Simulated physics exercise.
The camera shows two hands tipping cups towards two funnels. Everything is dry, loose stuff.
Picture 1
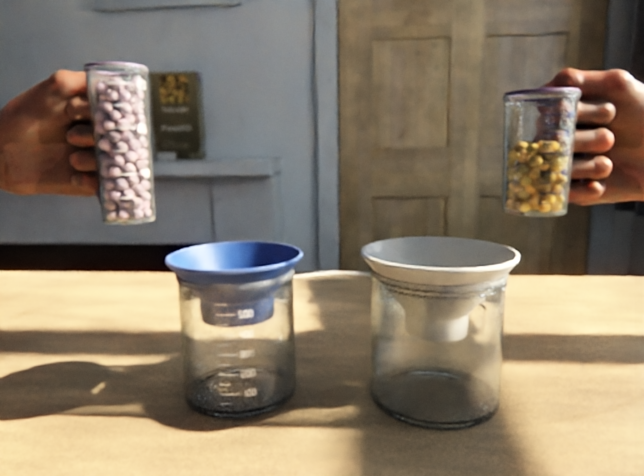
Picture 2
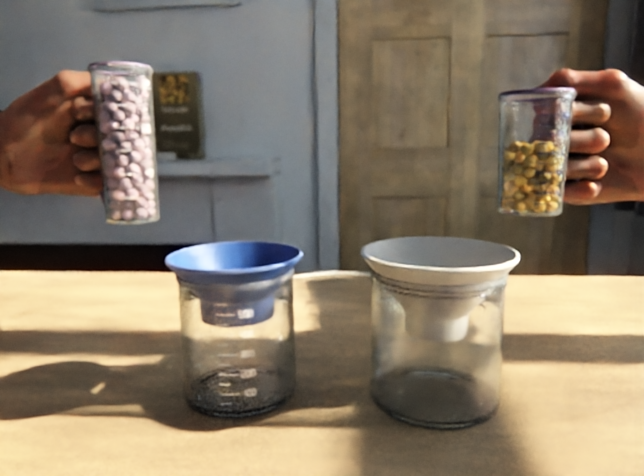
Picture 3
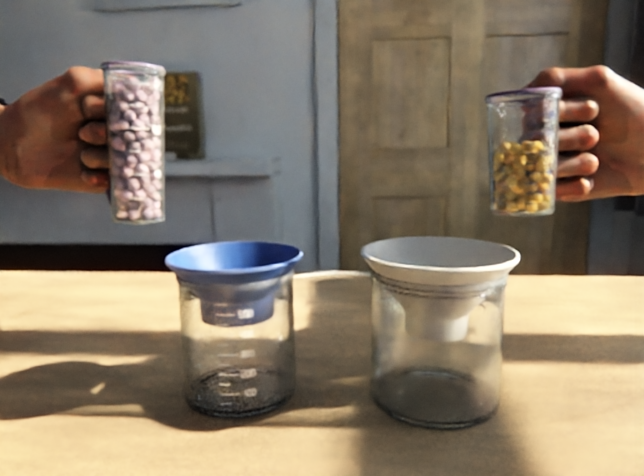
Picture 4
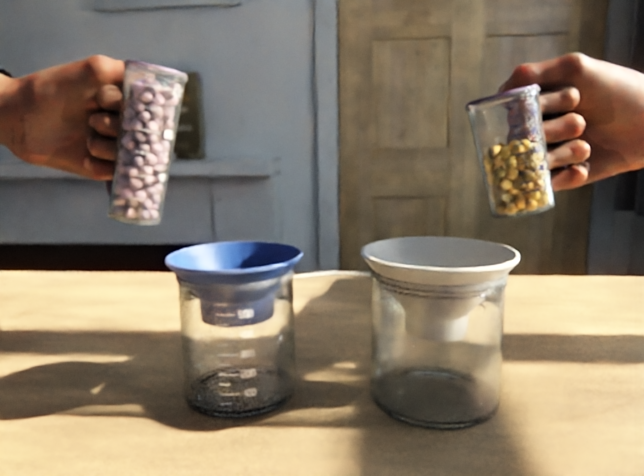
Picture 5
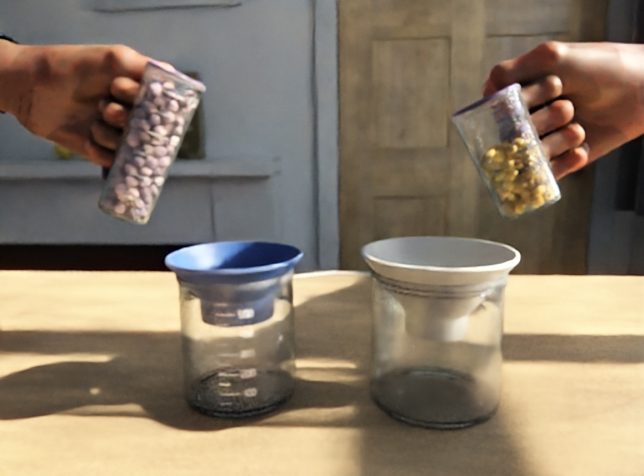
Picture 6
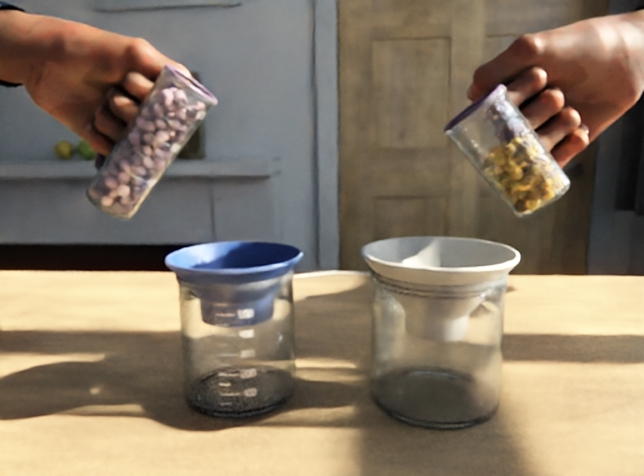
On a sunlit tabletop before a wooden door, two hands hold clear cups, pinkish pearls on the left and yellow puffed balls on the right, above jars topped with blue and pale funnels. The hands shift slightly inward, then steadily tilt the cups toward each other, their contents still inside.
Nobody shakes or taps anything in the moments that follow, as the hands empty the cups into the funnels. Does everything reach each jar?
Left: Yes, all of it; right: Yes, all of it.
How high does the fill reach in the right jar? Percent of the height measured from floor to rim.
My guess would be near 10 per cent.
Then, 0.29 s on from there, left, the whole lot still in the cup; right, the whole lot still in the cup.
Then, 0.61 s on from there, left, all but a few still in the cup, only a few in or over the funnel; right, the whole lot still in the cup.
Then, 0.98 s on from there, left, near a third still in the cup, near a quarter in or over the funnel, near a third down in the jar; right, near a third still in the cup, near half in or over the funnel, a little down in the jar.
In the end, left, the whole lot down in the jar; right, the whole lot down in the jar.
